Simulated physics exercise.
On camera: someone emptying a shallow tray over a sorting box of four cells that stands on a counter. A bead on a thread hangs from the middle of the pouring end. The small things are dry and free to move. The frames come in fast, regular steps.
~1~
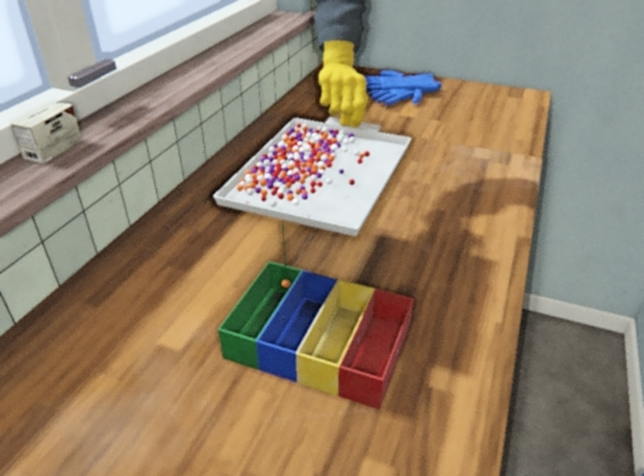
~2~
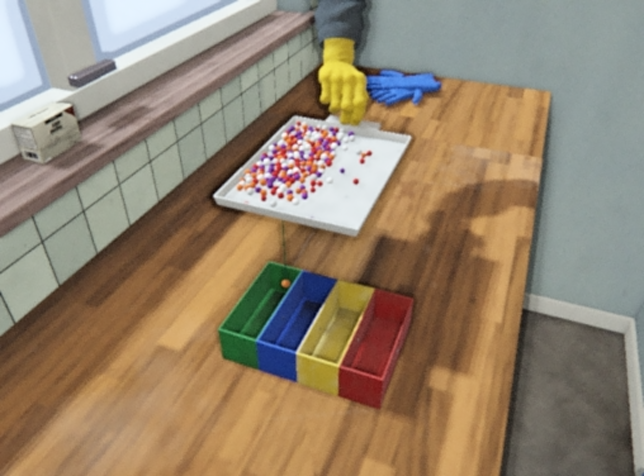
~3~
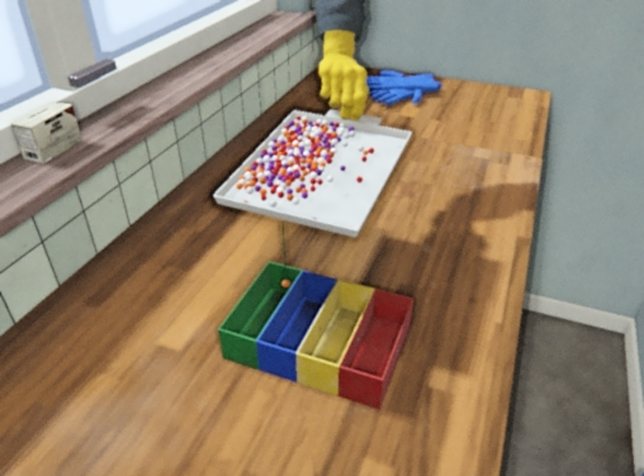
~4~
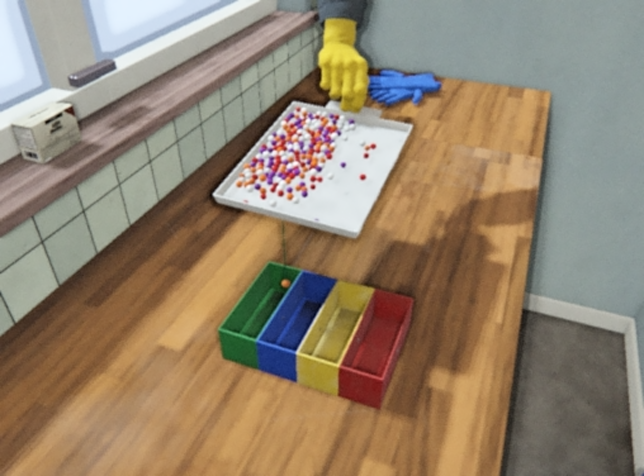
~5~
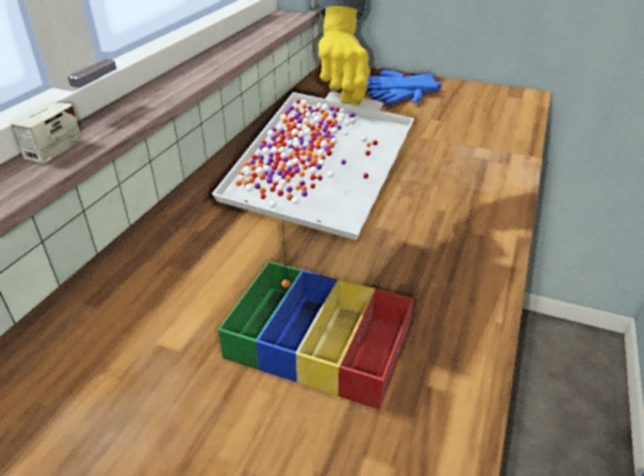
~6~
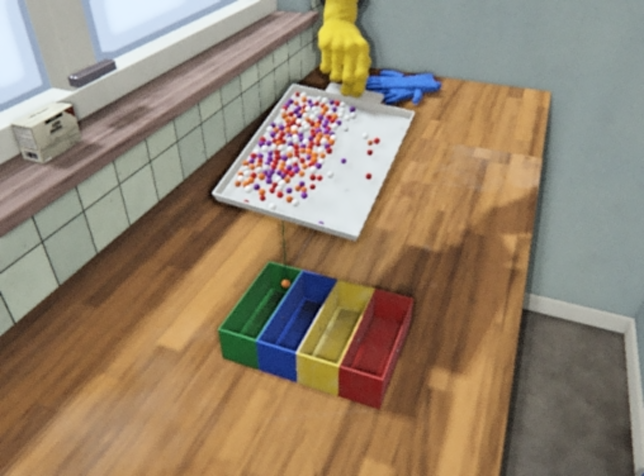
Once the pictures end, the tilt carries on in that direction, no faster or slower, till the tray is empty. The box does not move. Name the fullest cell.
The yellow cell gets the most.
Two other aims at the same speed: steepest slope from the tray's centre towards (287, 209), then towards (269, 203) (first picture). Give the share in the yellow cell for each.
Near 10 % and 0 %.
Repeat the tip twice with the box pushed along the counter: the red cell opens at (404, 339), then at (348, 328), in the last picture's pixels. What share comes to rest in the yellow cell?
In turn 40 and 30 in a hundred.
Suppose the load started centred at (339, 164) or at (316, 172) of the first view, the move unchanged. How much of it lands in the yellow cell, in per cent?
First some 60, then 60 per cent.
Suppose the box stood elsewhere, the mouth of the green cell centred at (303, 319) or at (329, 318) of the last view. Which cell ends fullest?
The first try: That blue cell. The second: The green cell.
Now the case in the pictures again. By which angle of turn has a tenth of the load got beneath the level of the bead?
Near 55 degrees.
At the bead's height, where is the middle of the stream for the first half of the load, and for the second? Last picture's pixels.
At about (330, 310), then at (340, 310).
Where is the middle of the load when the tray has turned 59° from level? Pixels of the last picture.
At about (316, 213).
Soon, tray tipped steeply; most on the tray; a small part in the yellow cell; a small part in the red cell; a stray few in the blue cell; a stray few in the green cell; a small part falling or outside the box.
A while on, tray tipped right over; a stray few on the tray; about half in the yellow cell; about a quarter in the blue cell; a small part in the red cell; a small part in the green cell; a small part falling or outside the box.
Towards the end, tray tipped past a quarter turn; about half in the yellow cell; about a quarter in the blue cell; a small part in the red cell; a small part in the green cell; a stray few falling or outside the box.
Finally, tray tipped past a quarter turn; about half in the yellow cell; about a quarter in the blue cell; a small part in the red cell; a small part in the green cell; a stray few outside the box.
